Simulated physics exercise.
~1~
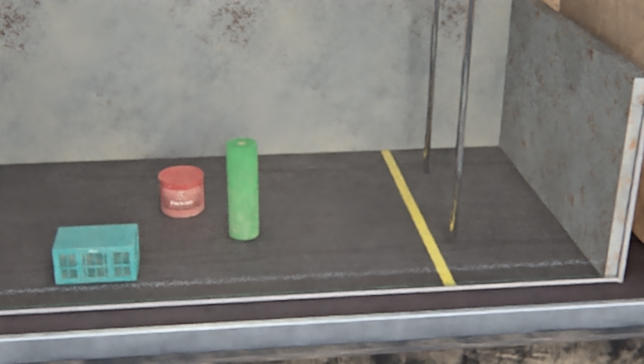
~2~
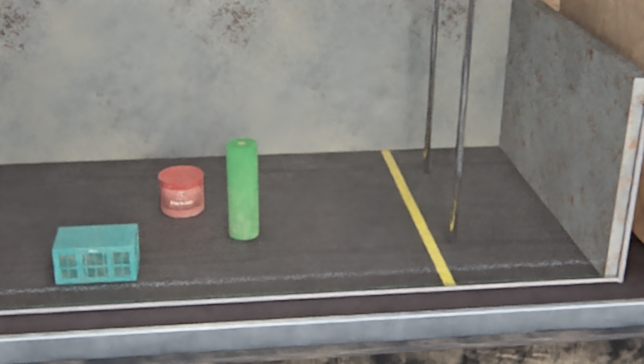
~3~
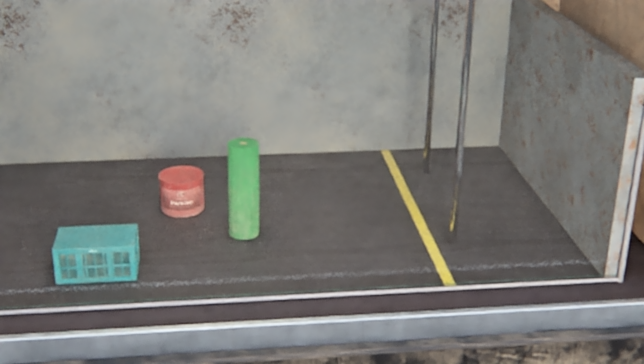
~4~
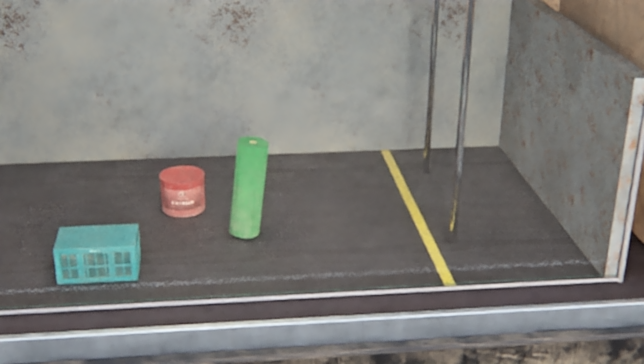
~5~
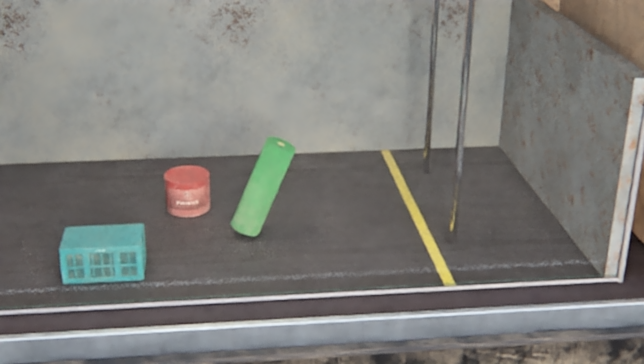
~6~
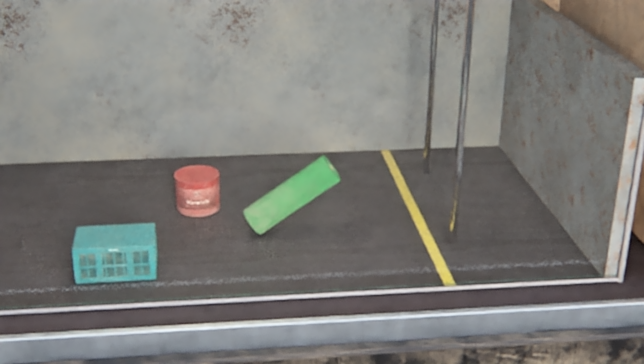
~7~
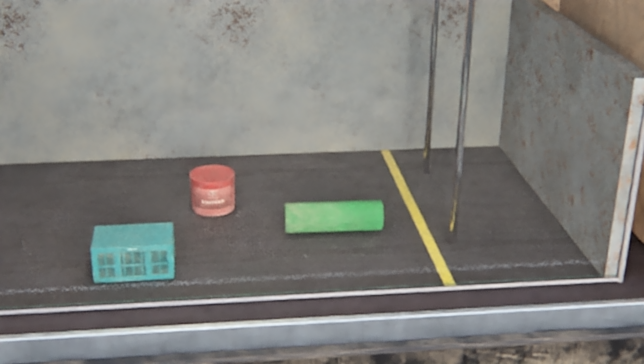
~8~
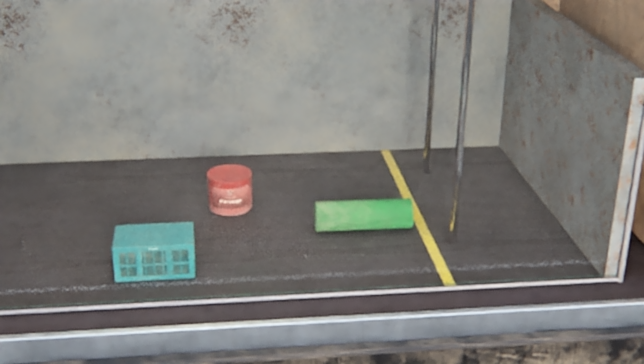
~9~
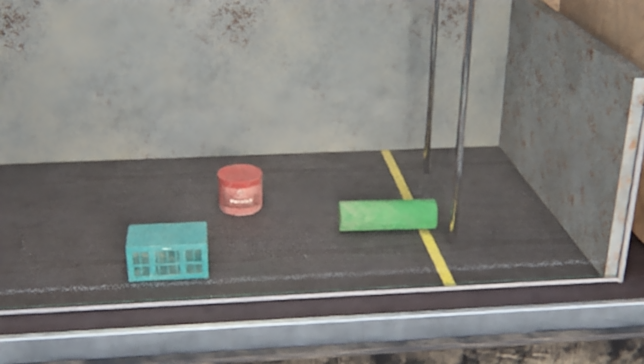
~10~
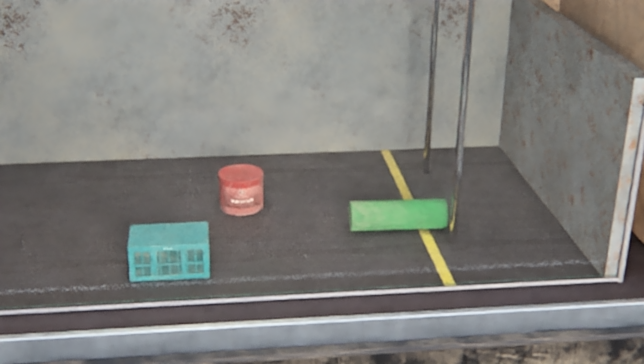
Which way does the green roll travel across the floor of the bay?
The green roll travels to the right, tipping over that way and then moving along on its side toward the yellow line.
